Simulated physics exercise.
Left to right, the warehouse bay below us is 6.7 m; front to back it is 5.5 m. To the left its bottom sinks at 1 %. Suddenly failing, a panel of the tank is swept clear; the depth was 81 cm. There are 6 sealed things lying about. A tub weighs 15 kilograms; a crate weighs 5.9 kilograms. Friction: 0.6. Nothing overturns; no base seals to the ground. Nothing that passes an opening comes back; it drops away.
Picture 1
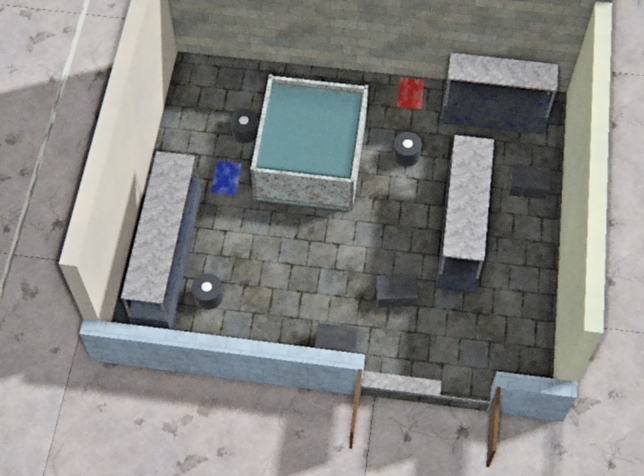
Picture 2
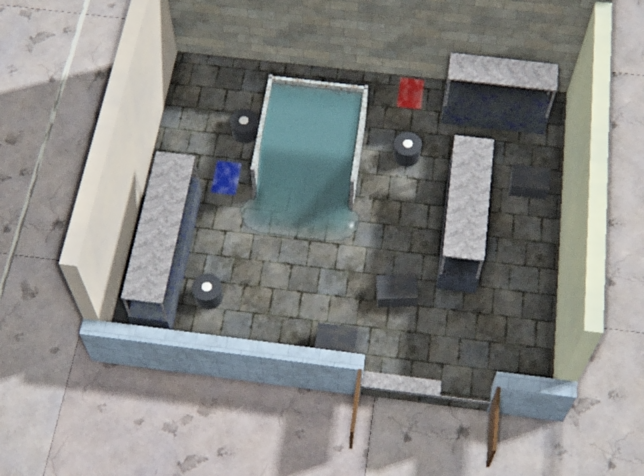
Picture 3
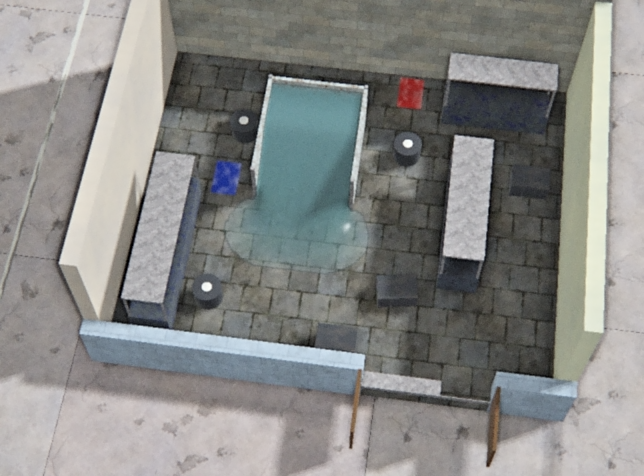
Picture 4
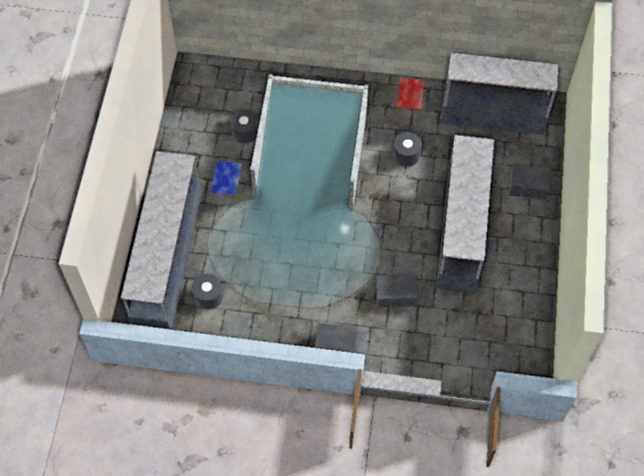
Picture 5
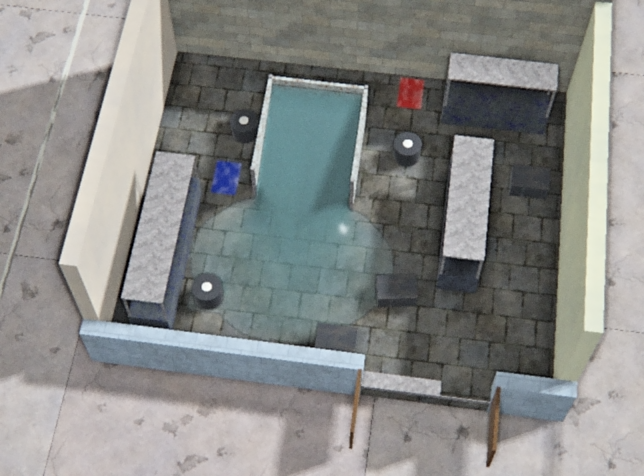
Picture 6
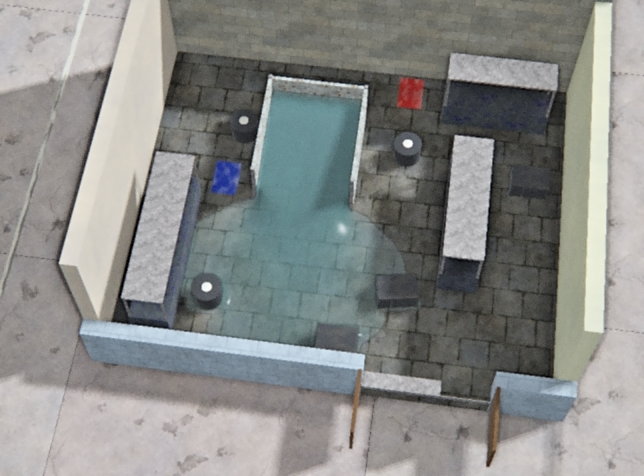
Water stands in a square, pale-walled tank inside a walled bay with benches, dark blocks and round tubs, until the tank's near panel gives way. It pours out across the stone floor toward the near wall, fanning into a rounded sheet that widens left and right, while the surrounding objects stay put.
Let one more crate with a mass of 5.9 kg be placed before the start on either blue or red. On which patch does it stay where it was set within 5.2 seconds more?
On red.
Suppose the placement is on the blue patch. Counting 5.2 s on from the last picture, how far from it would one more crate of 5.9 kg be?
Roughly 150 cm.
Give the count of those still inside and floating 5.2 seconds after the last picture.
My tally comes to 1.
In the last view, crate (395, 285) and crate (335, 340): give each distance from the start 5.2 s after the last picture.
In order: 200 cm, then washed out.
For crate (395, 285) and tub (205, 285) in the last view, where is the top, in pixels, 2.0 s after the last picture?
Estimated pixels: (480, 376) and (183, 321).
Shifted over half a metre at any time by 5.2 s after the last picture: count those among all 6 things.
The answer here is 5.
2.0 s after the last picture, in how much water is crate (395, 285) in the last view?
I'd say some 7 cm.
Then, 0.5 s after the last picture on blue it would be 0 cm off in 0 cm of water; on red it would be 0 cm off in 0 cm of water.
Then, 2.0 s after the last picture on blue it would be 0 cm off in 0 cm of water; on red it would be 0 cm off in 0 cm of water.
Then, 3.4 s after the last picture on blue it would be 46 cm off in 8 cm of water; on red it would be 0 cm off in 0 cm of water.
Then, 5.2 s after the last picture on blue it would be 173 cm off in 11 cm of water; on red it would be 0 cm off in 1 cm of water.
